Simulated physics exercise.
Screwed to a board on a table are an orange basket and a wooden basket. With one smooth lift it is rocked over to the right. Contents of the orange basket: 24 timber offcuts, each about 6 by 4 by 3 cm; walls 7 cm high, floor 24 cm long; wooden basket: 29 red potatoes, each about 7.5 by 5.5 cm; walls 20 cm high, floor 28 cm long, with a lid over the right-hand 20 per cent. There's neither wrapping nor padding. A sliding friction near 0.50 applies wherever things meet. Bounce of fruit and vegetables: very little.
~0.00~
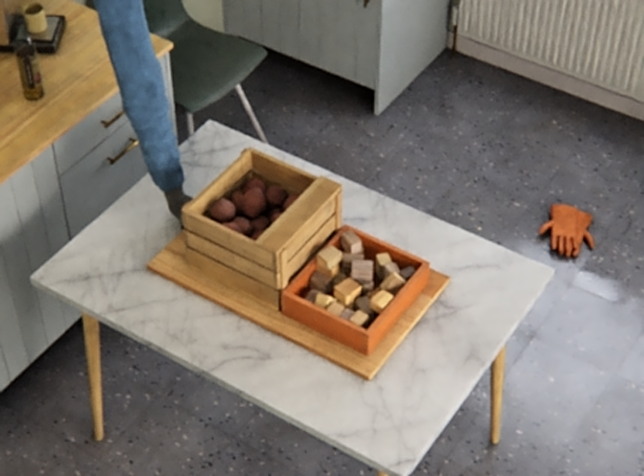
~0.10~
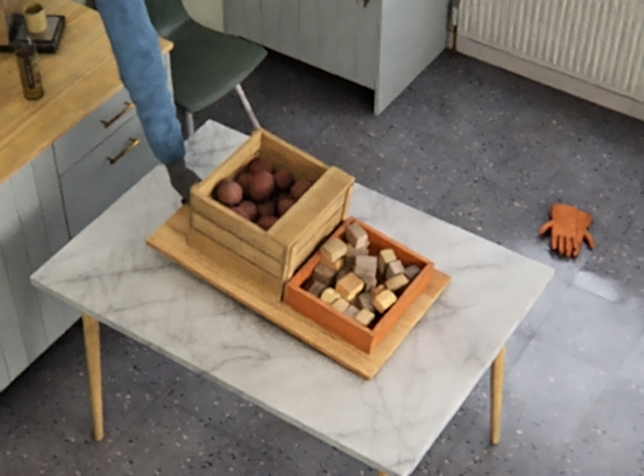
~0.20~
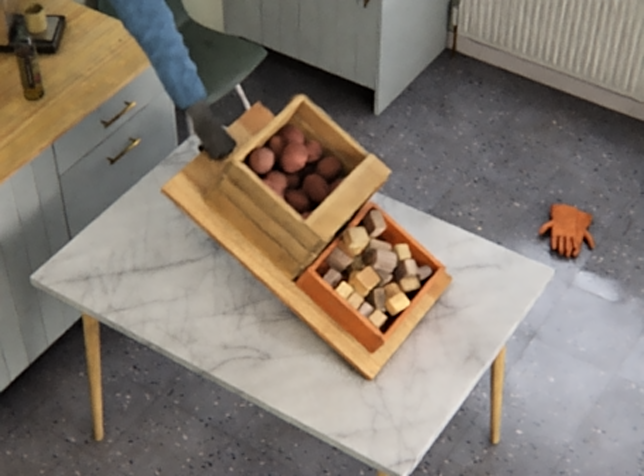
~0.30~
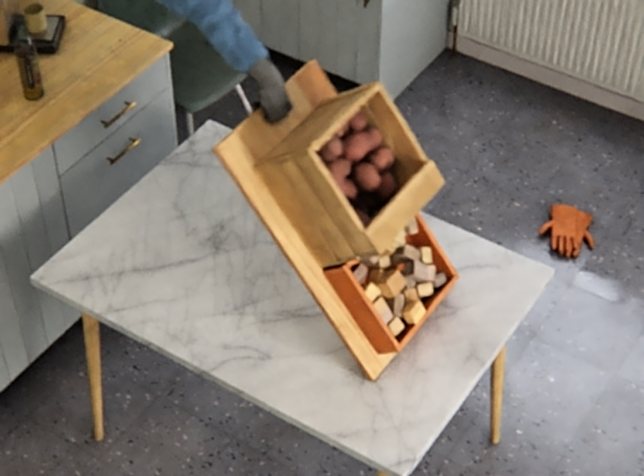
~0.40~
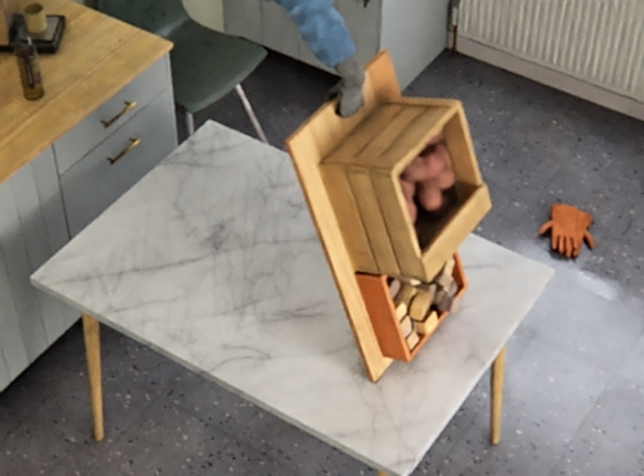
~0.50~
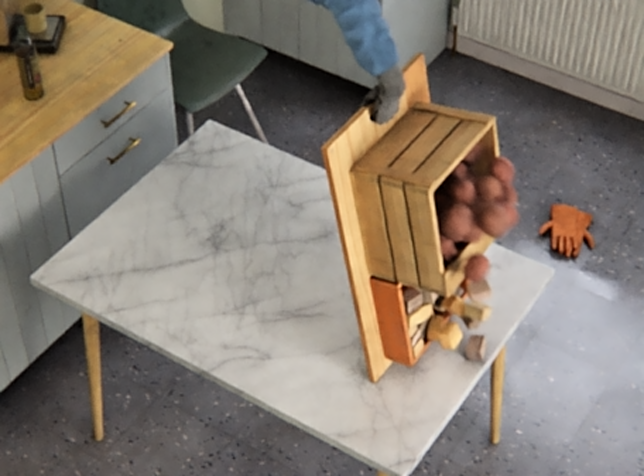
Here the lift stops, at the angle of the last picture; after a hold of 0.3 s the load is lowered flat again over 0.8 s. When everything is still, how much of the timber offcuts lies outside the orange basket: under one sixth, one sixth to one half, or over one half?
It gives up a majority.
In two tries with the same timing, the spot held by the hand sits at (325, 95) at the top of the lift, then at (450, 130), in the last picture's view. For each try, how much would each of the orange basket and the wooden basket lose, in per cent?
Orange basket 40 then 80, wooden basket 30 then 80 per cent.
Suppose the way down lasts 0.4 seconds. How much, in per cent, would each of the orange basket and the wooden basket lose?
In that case orange basket 70, wooden basket 60 per cent.
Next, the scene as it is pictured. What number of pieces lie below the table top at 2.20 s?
Count: Roughly 25.
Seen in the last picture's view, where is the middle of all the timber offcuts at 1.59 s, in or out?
Near (457, 350).
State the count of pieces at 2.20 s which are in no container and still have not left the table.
Near 10, give or take.
After 0.77 s, tilt 78°; orange basket 10 in, 14 out and wooden basket 13 in, 16 out.
After 1.11 s, tilt 52°; orange basket 7 in, 17 out and wooden basket 13 in, 16 out.
After 1.59 s, tilt 0°; orange basket 7 in, 17 out and wooden basket 13 in, 16 out.
Final count (at 2.20 s), orange basket 7 in, 17 out and wooden basket 13 in, 16 out. Asked share, 17 of 24, 71 per cent.
